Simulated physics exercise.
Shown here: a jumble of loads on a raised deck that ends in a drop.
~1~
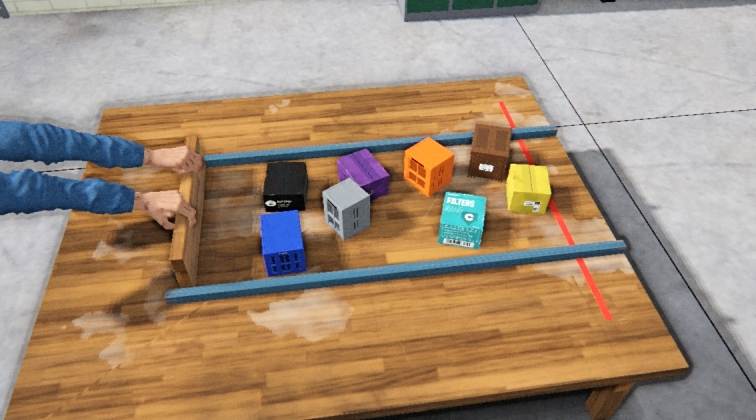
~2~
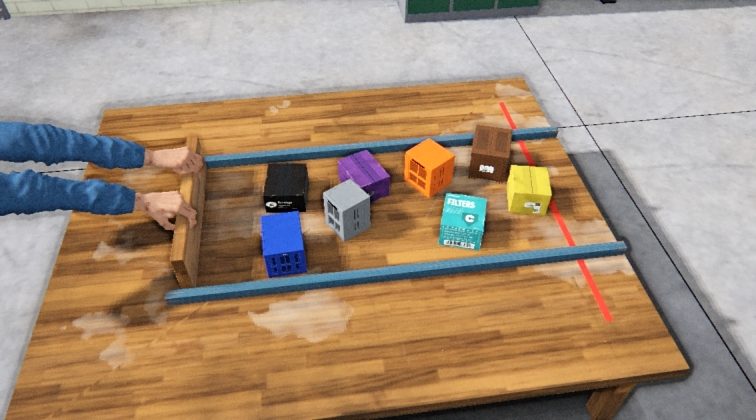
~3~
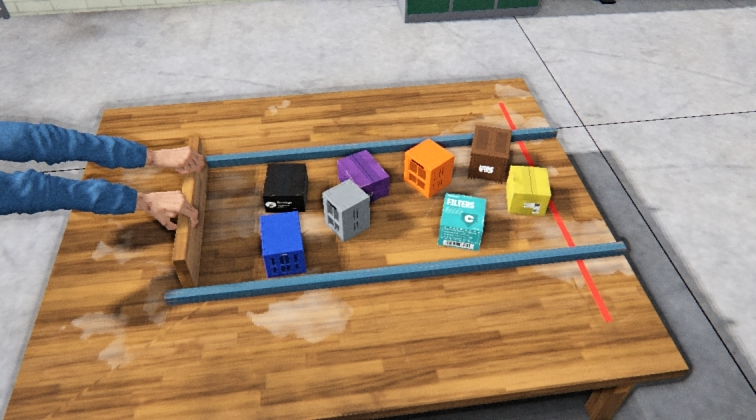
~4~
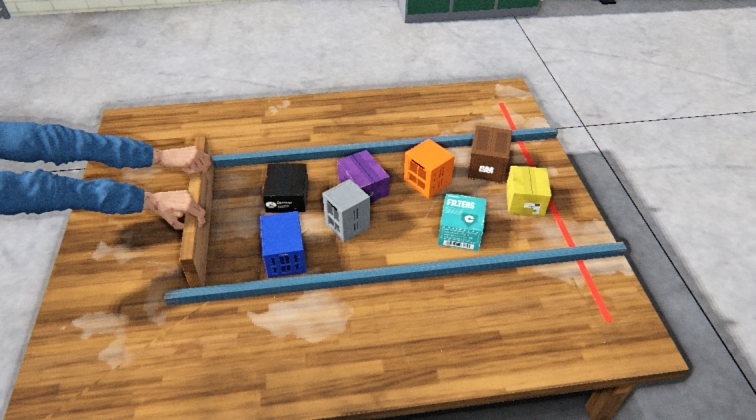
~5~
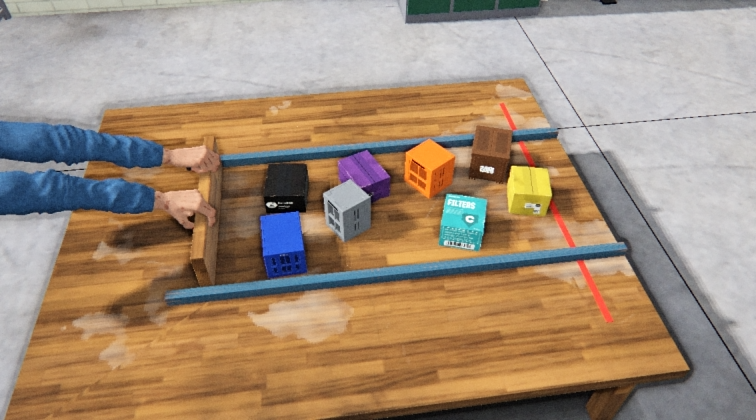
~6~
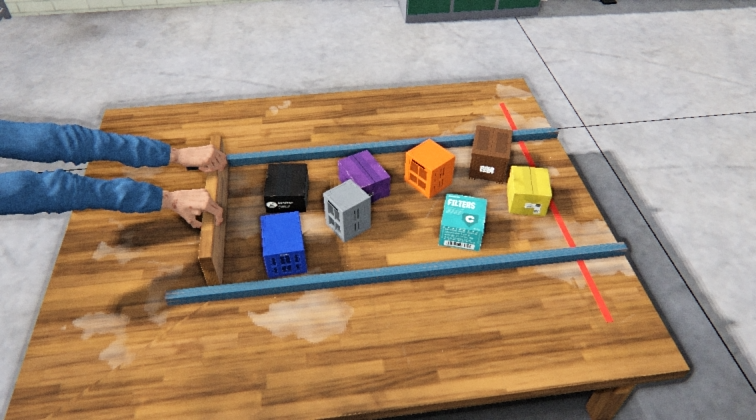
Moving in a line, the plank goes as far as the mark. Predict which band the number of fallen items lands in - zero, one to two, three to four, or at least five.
The number that fall lands in the band at least five.
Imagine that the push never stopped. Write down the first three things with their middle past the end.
Sequence: Yellow parcel, then brown tote, then orange crate.
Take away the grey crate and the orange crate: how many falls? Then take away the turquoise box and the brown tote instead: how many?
Try 1: 4; try 2: 3.
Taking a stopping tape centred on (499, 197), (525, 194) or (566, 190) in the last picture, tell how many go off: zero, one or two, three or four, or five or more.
1 or 2; three to four; at least five.
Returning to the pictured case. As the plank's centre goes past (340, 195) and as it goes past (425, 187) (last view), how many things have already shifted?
Counts: 5, 8.
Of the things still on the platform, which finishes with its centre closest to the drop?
The grey crate is the one.
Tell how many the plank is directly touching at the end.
At rest, 2 are in contact.
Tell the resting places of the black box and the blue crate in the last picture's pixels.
Positions - first (555, 160), then (585, 215).
Early on, none off yet; yellow parcel at rest near (528, 191); brown tote at rest near (490, 155); turquoise box at rest near (463, 222).
A while later, none off yet; yellow parcel moving near (532, 191); brown tote travelled about its own width near (517, 150); turquoise box travelled a little near (482, 223).
Further along, none off yet; yellow parcel travelled well along near (597, 194); brown tote travelled well along near (564, 140); turquoise box travelled well along near (565, 215).
Finally, the number that fall off is five or more; lost, purple box, orange crate, turquoise box, brown tote and yellow parcel.
